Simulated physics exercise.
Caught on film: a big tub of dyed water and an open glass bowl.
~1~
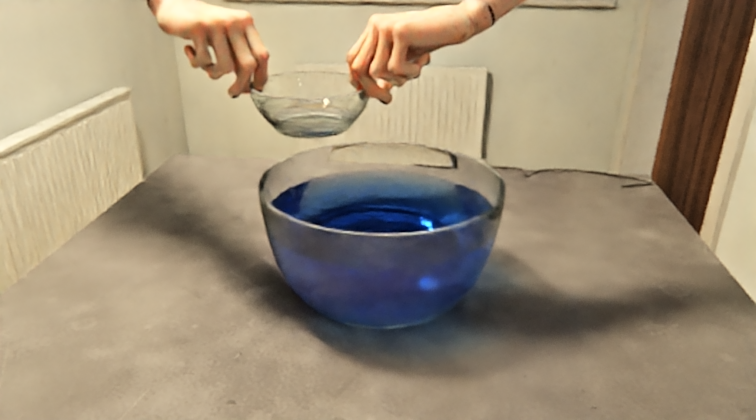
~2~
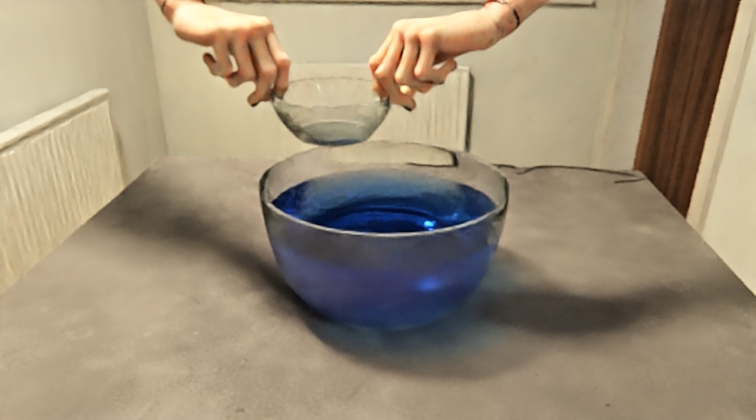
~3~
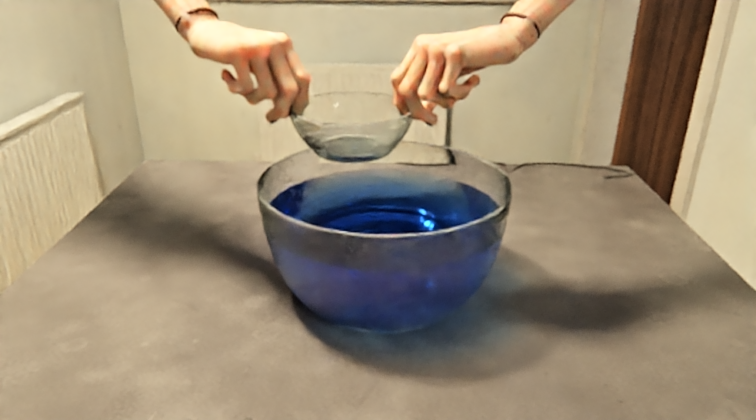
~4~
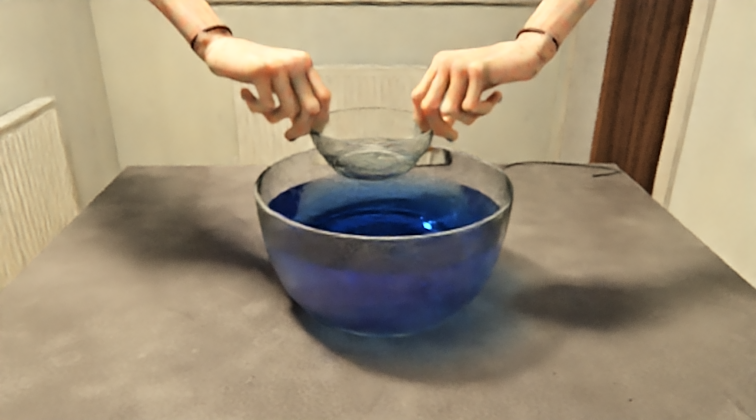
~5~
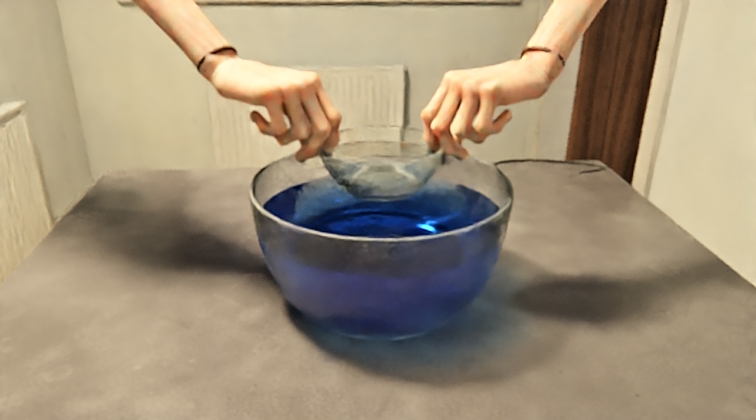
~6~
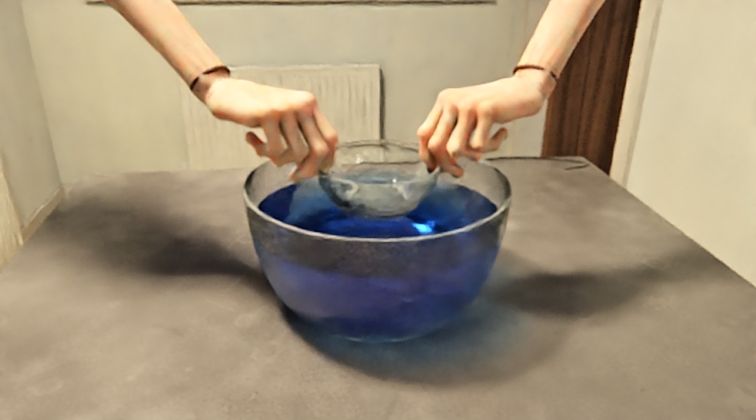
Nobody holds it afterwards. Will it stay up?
Once free, it stays afloat.
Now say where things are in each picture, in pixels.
In the first frame, bowl (312, 104) empty; above the big tub.
In the second frame, bowl (333, 111) empty; coming down.
In the third frame, bowl (353, 127) empty; lower.
In the fourth frame, bowl (372, 144) empty; lower still.
In the fifth frame, bowl (382, 163) empty; close to the surface.
In the sixth frame, bowl (378, 181) empty; just over the surface.
Soon after, the bowl dips into the dyed water.
Later, it bobs and steadies.
In the end, the bowl floats with most of its side showing.
